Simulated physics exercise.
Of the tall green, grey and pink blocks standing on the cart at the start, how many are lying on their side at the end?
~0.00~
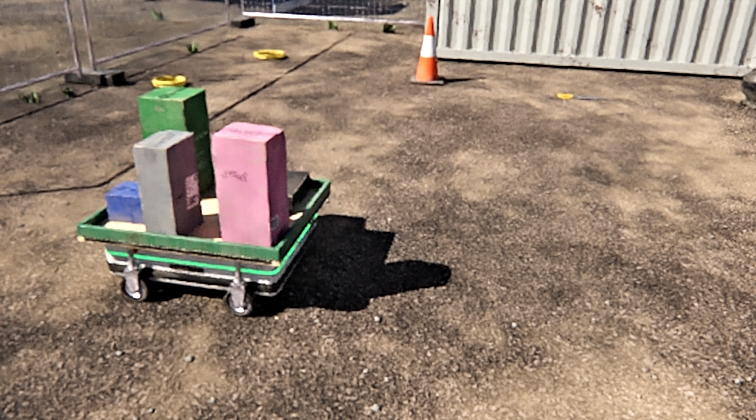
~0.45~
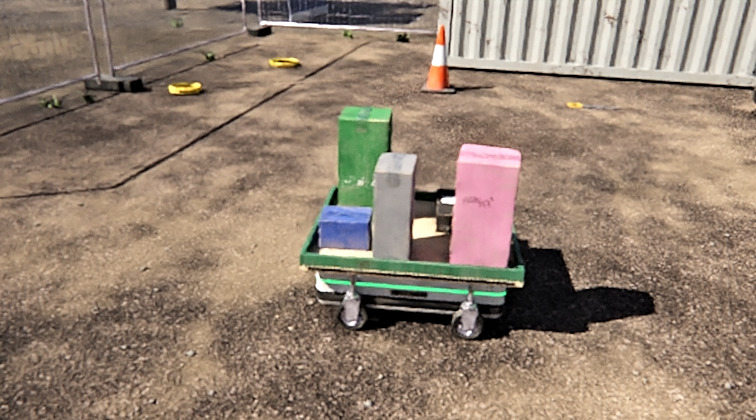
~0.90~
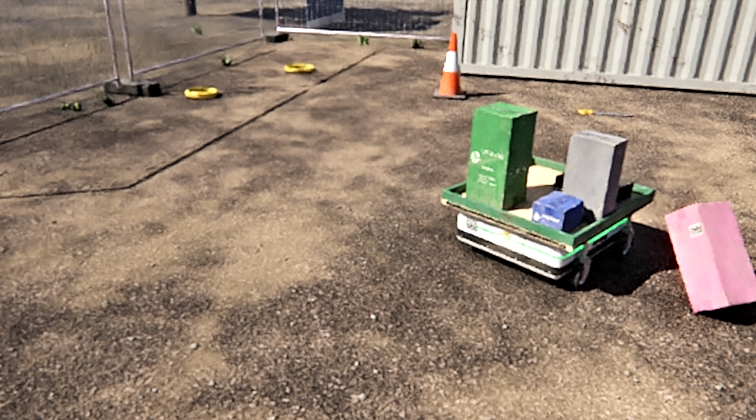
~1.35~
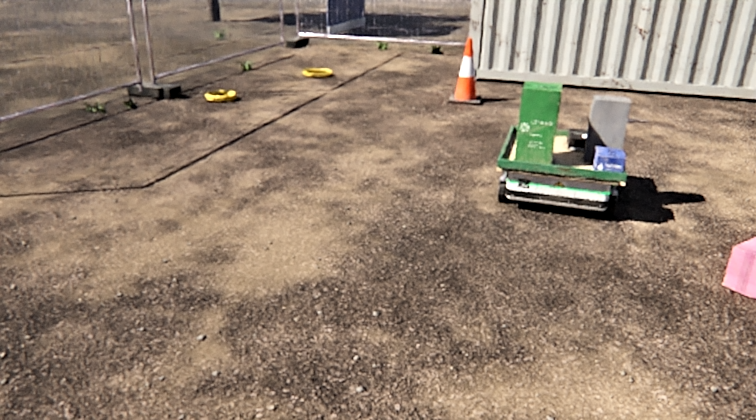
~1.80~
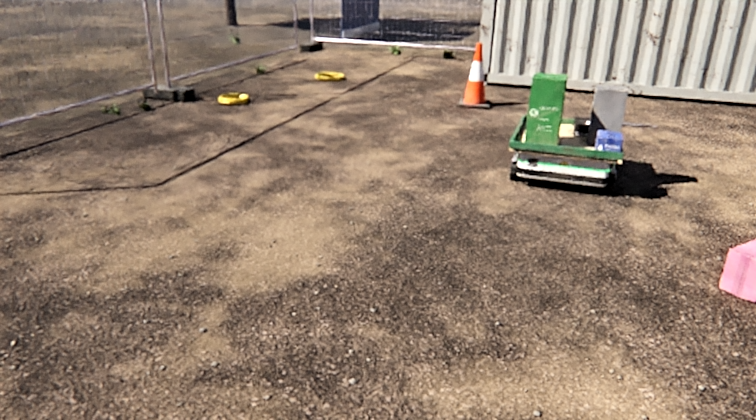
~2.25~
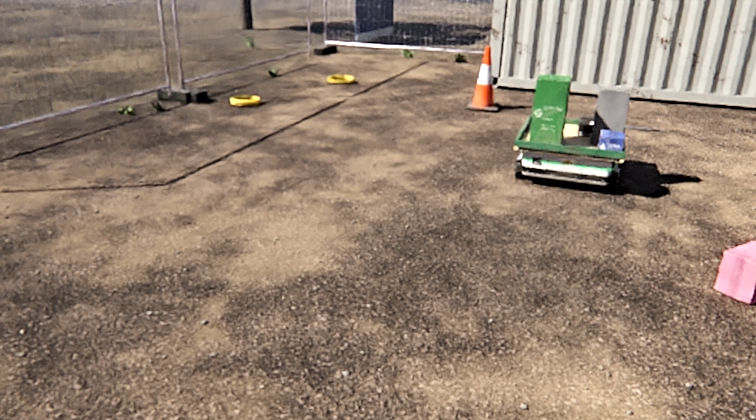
One of them is, the pink block, which ends up on the ground away from the cart. The green and grey blocks are still standing on the cart.
A low cart carrying coloured blocks rolled to the right across the gravel and curved away toward the container, and the tall pink block tumbled off onto the ground. The cart stopped near the traffic cone, its green and grey blocks still upright.
